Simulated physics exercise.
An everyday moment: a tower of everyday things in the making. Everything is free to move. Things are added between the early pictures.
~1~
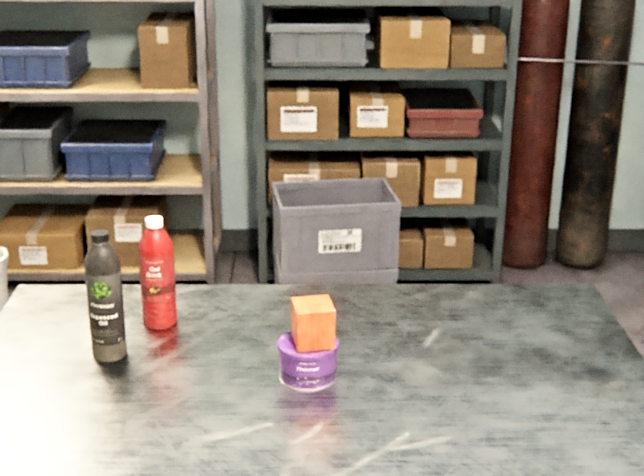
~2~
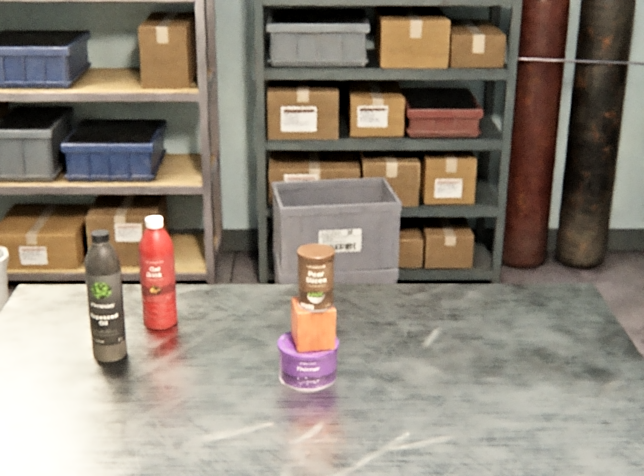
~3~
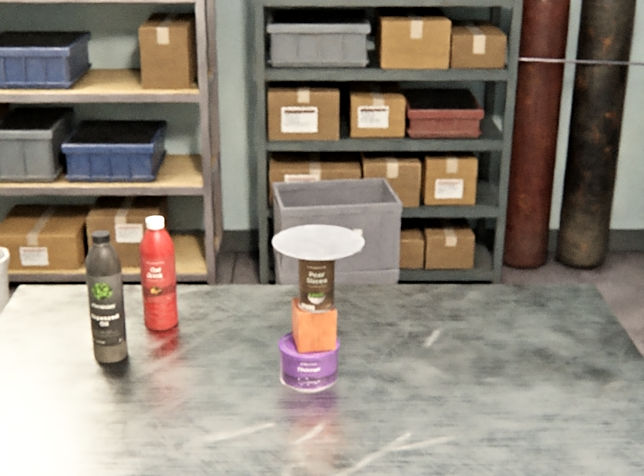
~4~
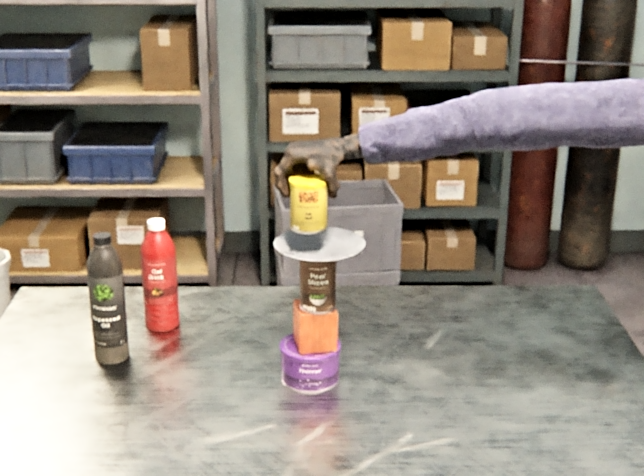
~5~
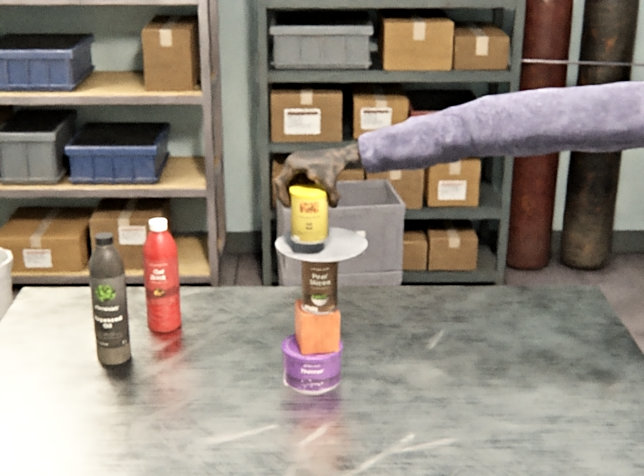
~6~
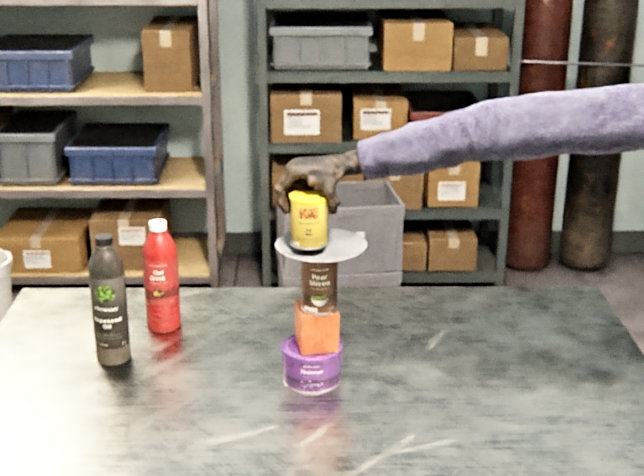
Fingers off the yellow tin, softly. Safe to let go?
In the end the pile holds.
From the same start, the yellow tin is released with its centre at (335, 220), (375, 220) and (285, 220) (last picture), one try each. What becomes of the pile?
In the first case it stays up; in the second case it loses its balance; in the third case it stays up.
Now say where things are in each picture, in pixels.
The last thing is not in view yet; orange block (313, 324), in the first picture.
The last thing is not in view yet; brown tin (316, 278), in the second picture.
The last thing is not in view yet; grey plate (318, 246), in the third picture.
On its way; yellow tin (309, 203); orange block (315, 325), in the fourth picture.
On its way; yellow tin (309, 213); brown tin (320, 280), in the fifth picture.
Set down, still held; yellow tin (309, 219); grey plate (321, 248), in the sixth picture.
Then, 0.20 s later than the last frame, all is still.
Then, 0.70 s later than the last frame, yellow tin resting near (309, 220).
When it is over, all 7 as before. End places, in pixels of the last picture, yellow tin near (309, 220). The pile keeps its balance.
